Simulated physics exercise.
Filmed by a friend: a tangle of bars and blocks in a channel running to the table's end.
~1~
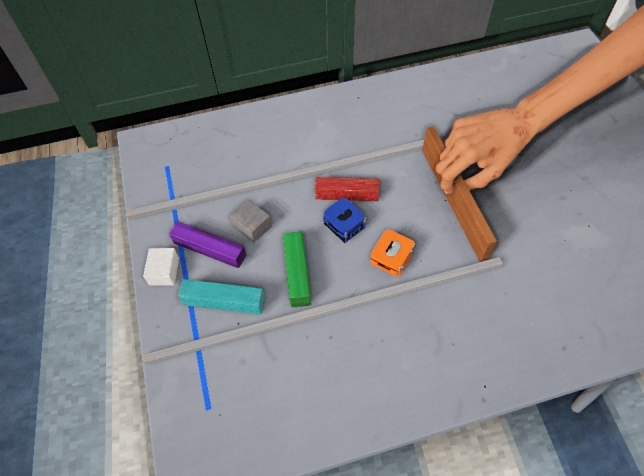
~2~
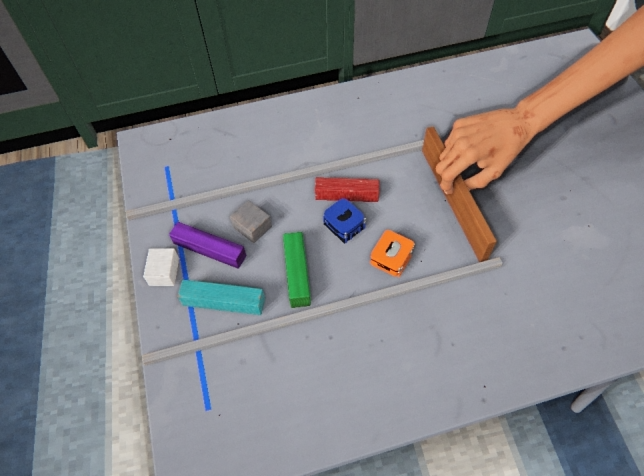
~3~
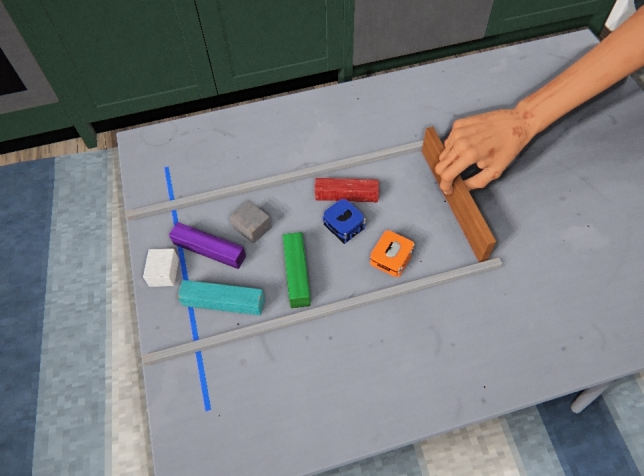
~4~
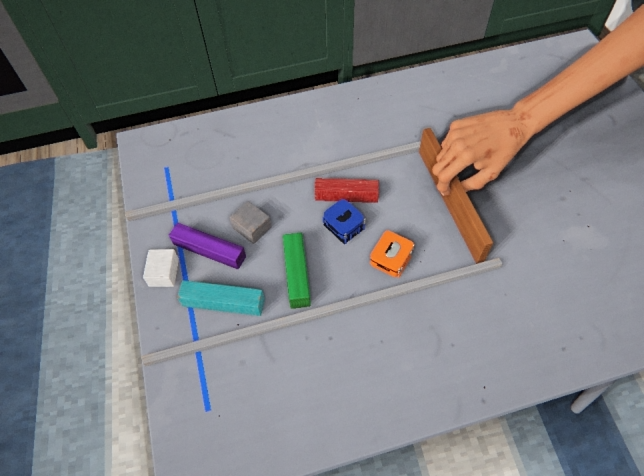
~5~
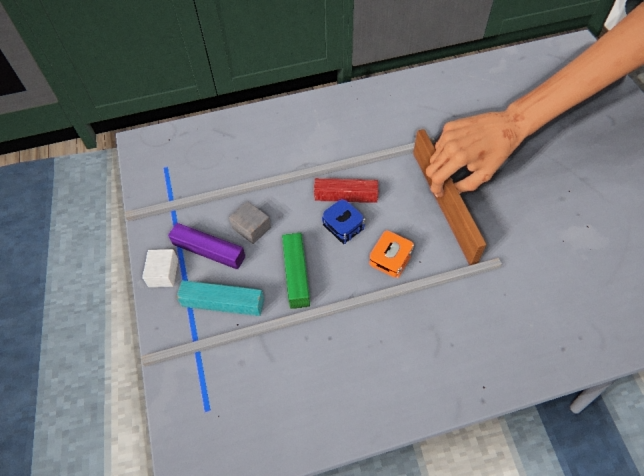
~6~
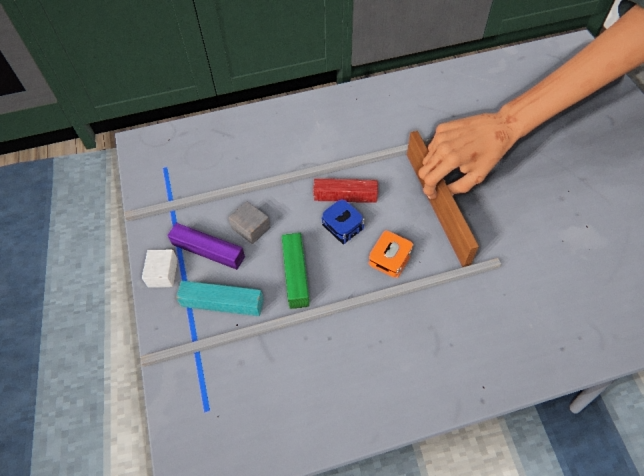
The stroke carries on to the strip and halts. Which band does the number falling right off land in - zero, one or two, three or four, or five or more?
After the push, three or four are missing from the table.
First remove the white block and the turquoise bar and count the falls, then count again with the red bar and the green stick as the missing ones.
The answer is 1 and then 2.
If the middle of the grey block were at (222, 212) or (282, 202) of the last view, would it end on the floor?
It never comes off from the first place and never comes off from the second.
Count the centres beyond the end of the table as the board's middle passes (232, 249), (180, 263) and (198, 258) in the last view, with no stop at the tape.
0; 3; 3.
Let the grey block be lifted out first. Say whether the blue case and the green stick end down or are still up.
As for the blue case, it is left in place; as for the green stick, it is left in place.
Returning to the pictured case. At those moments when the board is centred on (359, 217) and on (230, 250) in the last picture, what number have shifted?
So 3, and at the other place 8.
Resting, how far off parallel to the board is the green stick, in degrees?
I'd put it at about 0°.
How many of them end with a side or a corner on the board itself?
The figure is 3.
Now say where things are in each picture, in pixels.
The first frame shows white block (162, 267); purple stick (208, 245); turquoise bar (222, 297); board (456, 191); tape (185, 271).
The second frame shows purple stick (208, 245); board (456, 192).
The third frame shows turquoise bar (222, 298); blue case (344, 221).
The fourth frame shows white block (161, 268); red bar (347, 190).
The fifth frame shows purple stick (207, 246); orange case (391, 255).
The sixth frame shows white block (160, 268); purple stick (206, 246); turquoise bar (221, 299); board (439, 196); tape (183, 273).
A little later, none off yet; white block at rest near (160, 268); purple stick at rest near (206, 246); turquoise bar at rest near (221, 299).
Next, none off yet; white block at rest near (160, 268); purple stick shifted a little near (186, 244); turquoise bar shifted a little near (183, 305).
When it is over, the number that fall off is three or four; down, turquoise bar, purple stick and white block.
